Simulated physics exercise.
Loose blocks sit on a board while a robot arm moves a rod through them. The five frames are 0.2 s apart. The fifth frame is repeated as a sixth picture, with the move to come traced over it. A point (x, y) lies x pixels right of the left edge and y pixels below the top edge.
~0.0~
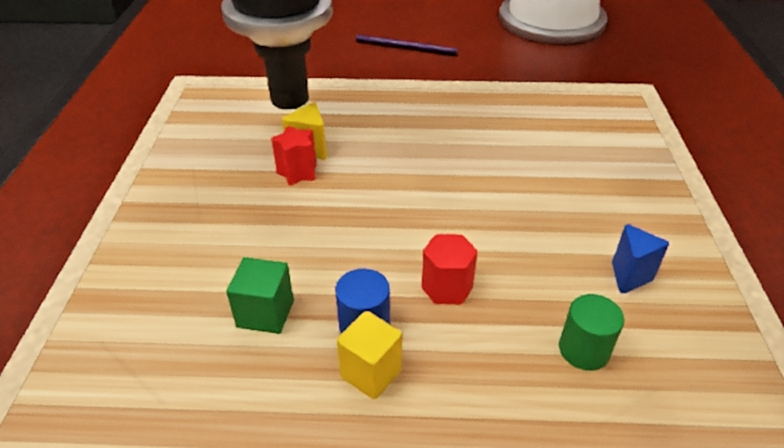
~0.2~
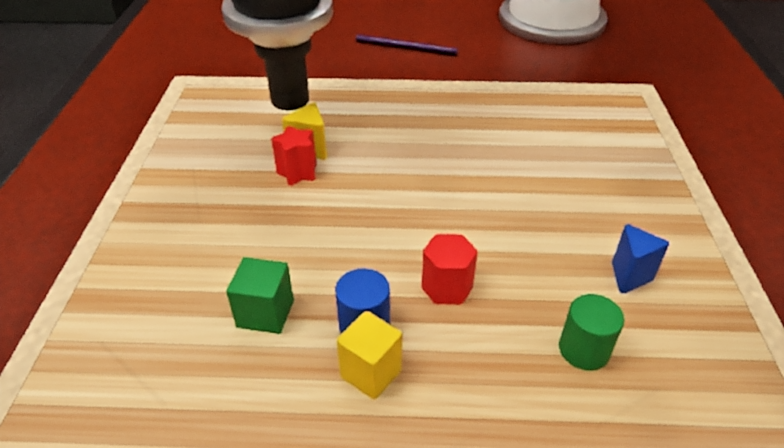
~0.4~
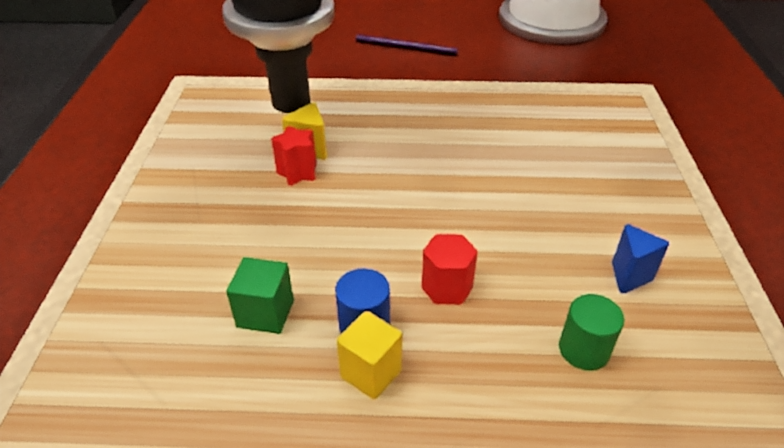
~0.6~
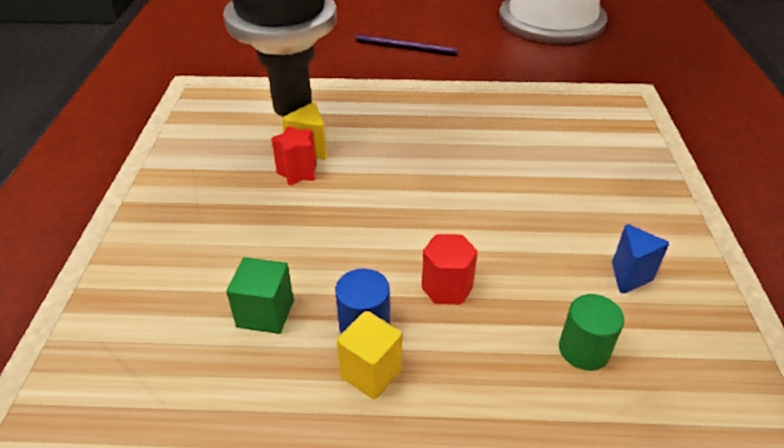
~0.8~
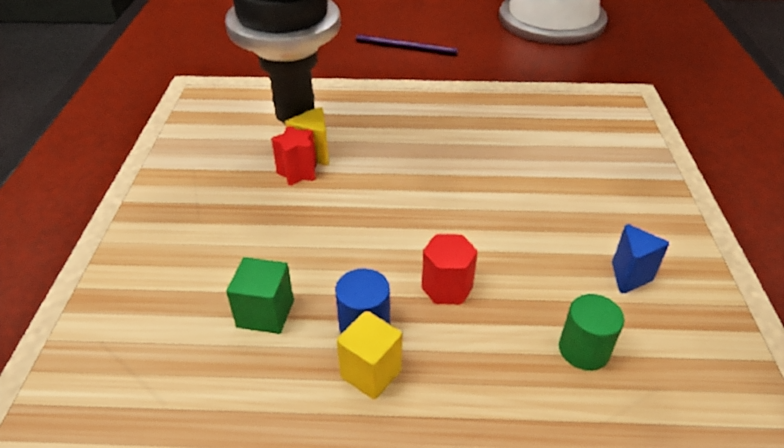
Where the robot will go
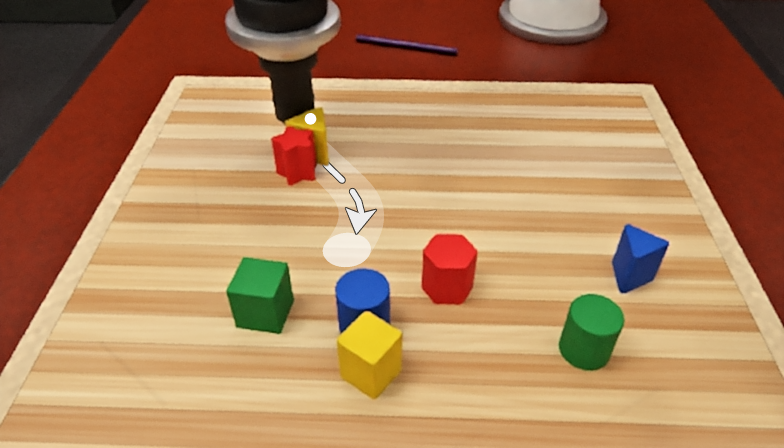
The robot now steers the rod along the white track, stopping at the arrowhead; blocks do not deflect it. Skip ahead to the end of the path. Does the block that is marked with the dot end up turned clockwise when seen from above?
No, that is not what happens.
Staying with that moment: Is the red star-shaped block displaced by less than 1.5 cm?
I'd say no.
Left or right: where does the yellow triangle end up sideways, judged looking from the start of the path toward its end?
The yellow triangle goes left.
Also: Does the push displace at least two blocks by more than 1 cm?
Yes, it checks out.
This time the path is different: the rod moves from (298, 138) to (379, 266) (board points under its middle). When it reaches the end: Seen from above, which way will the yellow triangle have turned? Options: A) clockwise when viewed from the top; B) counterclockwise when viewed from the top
B (counterclockwise when viewed from the top)
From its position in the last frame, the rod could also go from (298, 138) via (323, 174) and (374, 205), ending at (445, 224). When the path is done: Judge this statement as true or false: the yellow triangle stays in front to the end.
True - the claim holds.
The drawn path runs from (298, 138) by way of (329, 167) and (359, 203) to (347, 249); the dot is on the yellow triangle.
On the path given first. One third of the way, rod (327, 145); red star-shaped block (294, 152), turned 65° clockwise; yellow triangle (349, 149).
Two thirds of the way, rod (358, 180); red star-shaped block (295, 155), turned 80° clockwise; yellow triangle (389, 182), turned 20° anticlockwise.
At the end, rod (345, 226); red star-shaped block (295, 155), turned 80° clockwise; yellow triangle (399, 192), turned 40° anticlockwise; blue cylinder not moved.
